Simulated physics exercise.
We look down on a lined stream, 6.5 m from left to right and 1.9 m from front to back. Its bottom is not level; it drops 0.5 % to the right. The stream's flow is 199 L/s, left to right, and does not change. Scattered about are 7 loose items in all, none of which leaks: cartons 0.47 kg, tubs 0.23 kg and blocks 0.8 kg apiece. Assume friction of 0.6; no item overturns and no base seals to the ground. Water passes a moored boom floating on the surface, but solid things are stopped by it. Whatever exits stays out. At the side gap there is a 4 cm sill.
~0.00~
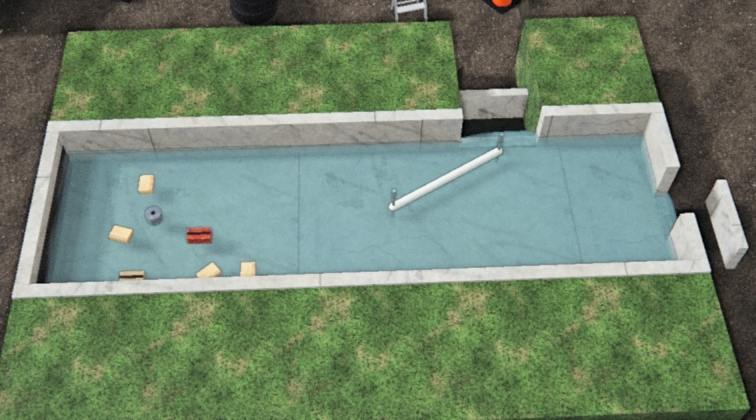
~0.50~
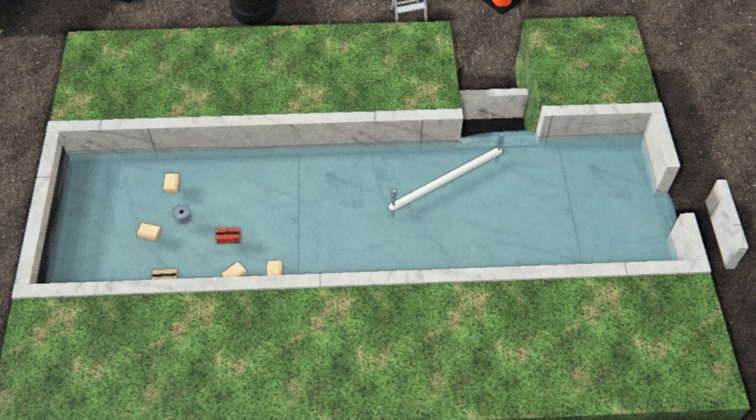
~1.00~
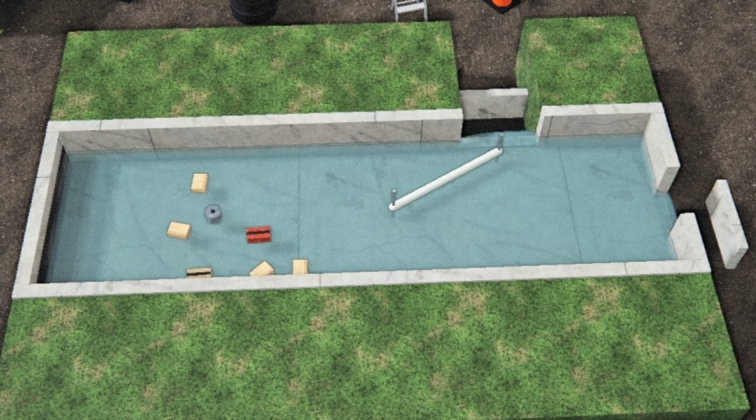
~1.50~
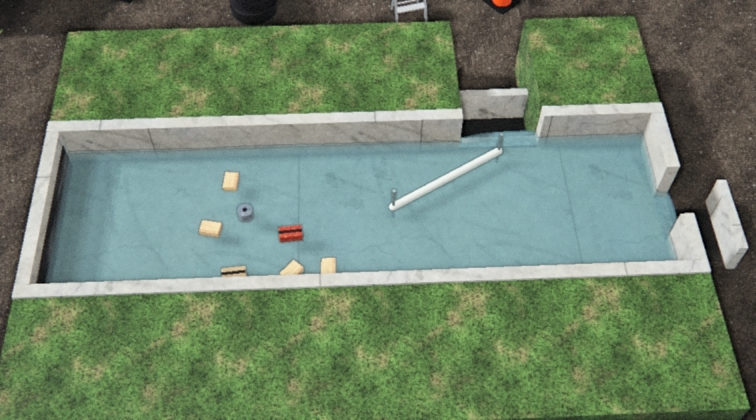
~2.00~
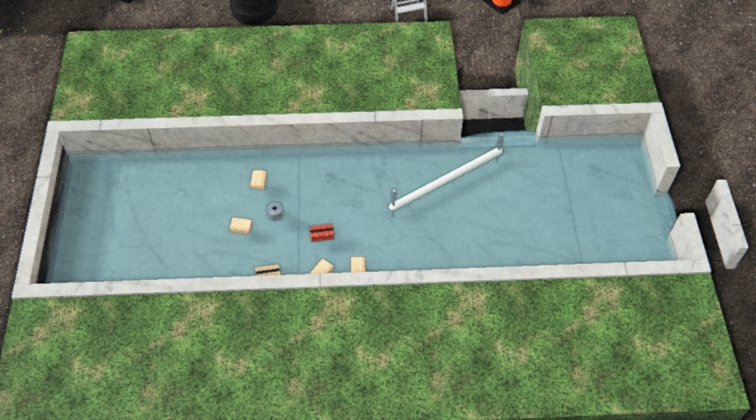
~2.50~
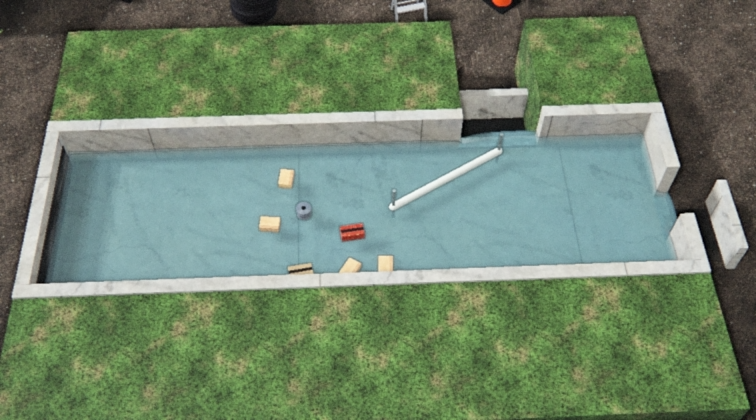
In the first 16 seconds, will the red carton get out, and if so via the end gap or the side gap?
The red carton goes out by the end gap.
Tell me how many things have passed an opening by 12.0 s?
That makes 5 by then.
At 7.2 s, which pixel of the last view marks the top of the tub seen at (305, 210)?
Roughly (445, 207) in the last view.
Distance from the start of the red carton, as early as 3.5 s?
Close to 200 cm.
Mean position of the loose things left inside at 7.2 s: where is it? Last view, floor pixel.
About (525, 244).
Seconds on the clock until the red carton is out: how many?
9.5 s.
After 3.5 s the red carton is near (411, 227), 2.2 m from its start, afloat; 0 of 7 are out; 7 afloat.
After 7.2 s the red carton is near (575, 203), 4.0 m from its start, afloat; 1 of 7 are out; 6 afloat.
After 12.0 s the red carton has gone out by the end gap; 5 of 7 are out; 2 afloat.
After 16.0 s the red carton has gone out by the end gap; 6 of 7 are out; 1 afloat.
